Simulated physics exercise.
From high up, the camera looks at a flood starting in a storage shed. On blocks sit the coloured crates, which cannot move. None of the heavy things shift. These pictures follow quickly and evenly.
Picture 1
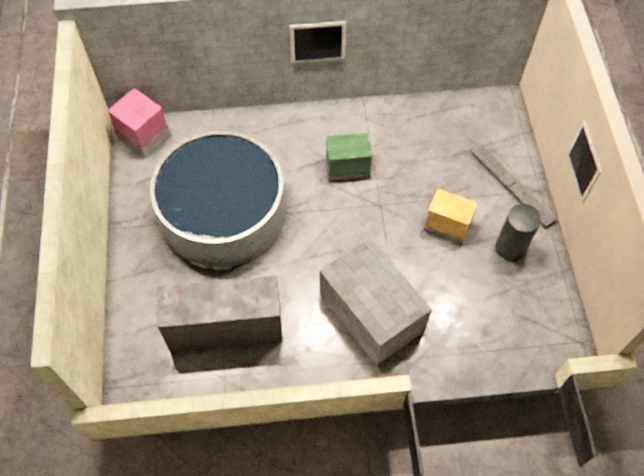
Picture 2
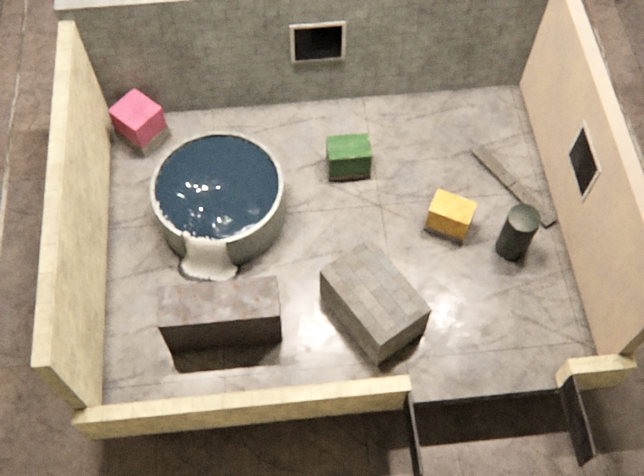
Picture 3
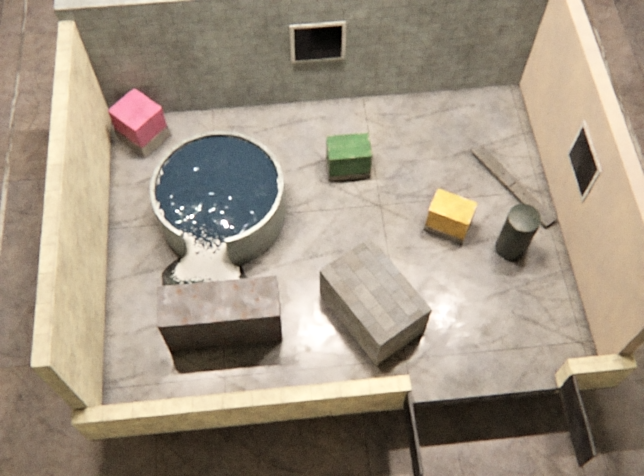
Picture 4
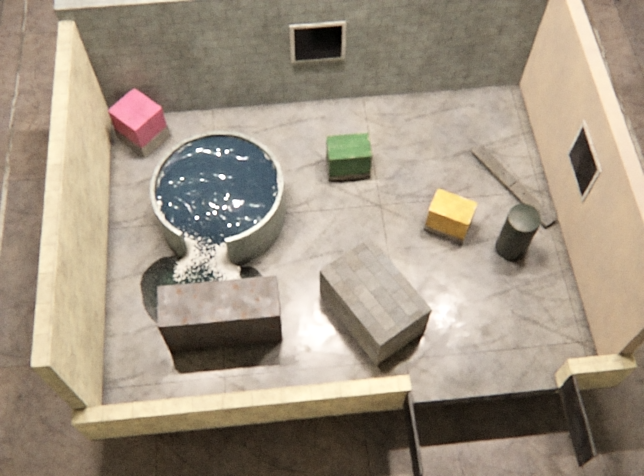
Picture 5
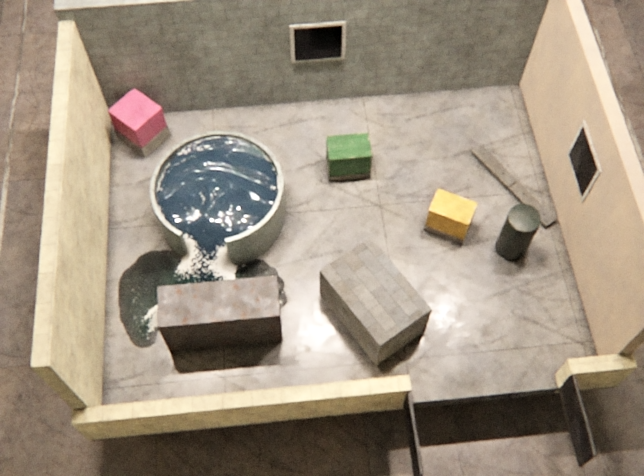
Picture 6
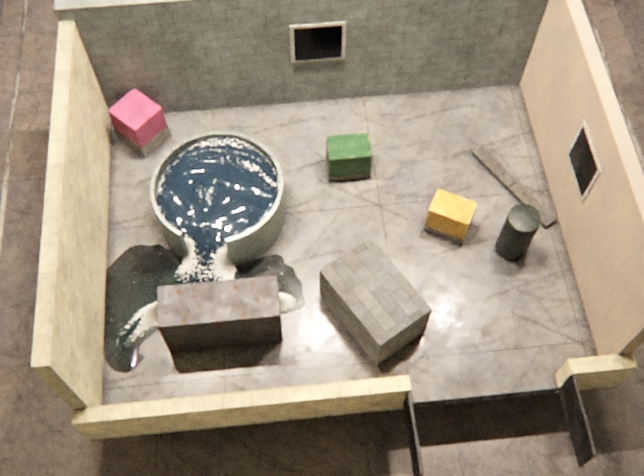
Storage shed seen from above, water pouring from a round tank's front, striking a grey block and spreading left across the floor.
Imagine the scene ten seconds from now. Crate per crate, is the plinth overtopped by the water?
Result: The green crate is missed, the yellow crate is missed, the pink crate is missed.
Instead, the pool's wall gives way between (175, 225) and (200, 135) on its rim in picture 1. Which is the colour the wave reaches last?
Last in line is the yellow-painted one.
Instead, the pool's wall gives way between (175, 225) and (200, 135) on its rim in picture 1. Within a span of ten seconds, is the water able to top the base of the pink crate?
As it turns out, the pink one is swamped.
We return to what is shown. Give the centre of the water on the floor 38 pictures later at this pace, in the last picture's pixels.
Around pixel (272, 238).
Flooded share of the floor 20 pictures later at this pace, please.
Roughly 60 percent, I'd say.
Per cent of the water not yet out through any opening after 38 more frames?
Roughly 98 %.
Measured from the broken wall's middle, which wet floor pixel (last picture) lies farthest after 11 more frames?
My estimate: Roughly (448, 186).
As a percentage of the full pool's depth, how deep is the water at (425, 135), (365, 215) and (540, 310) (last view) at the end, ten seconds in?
Around 6, 4 and 8 percent, in that order.
A moment on, water covers 15 % of the floor; the green crate not reached, the yellow crate not reached, the pink crate not reached.
Next, water covers 35 % of the floor; the green crate water round its plinth, the yellow crate water round its plinth, the pink crate water round its plinth.
Then, water covers 60 % of the floor; the green crate water round its plinth, the yellow crate water round its plinth, the pink crate water round its plinth.
Later, water covers 90 % of the floor; the green crate water round its plinth, the yellow crate water round its plinth, the pink crate water round its plinth.
In the end, water covers 100 % of the floor; the green crate stayed above the water, the yellow crate stayed above the water, the pink crate stayed above the water.
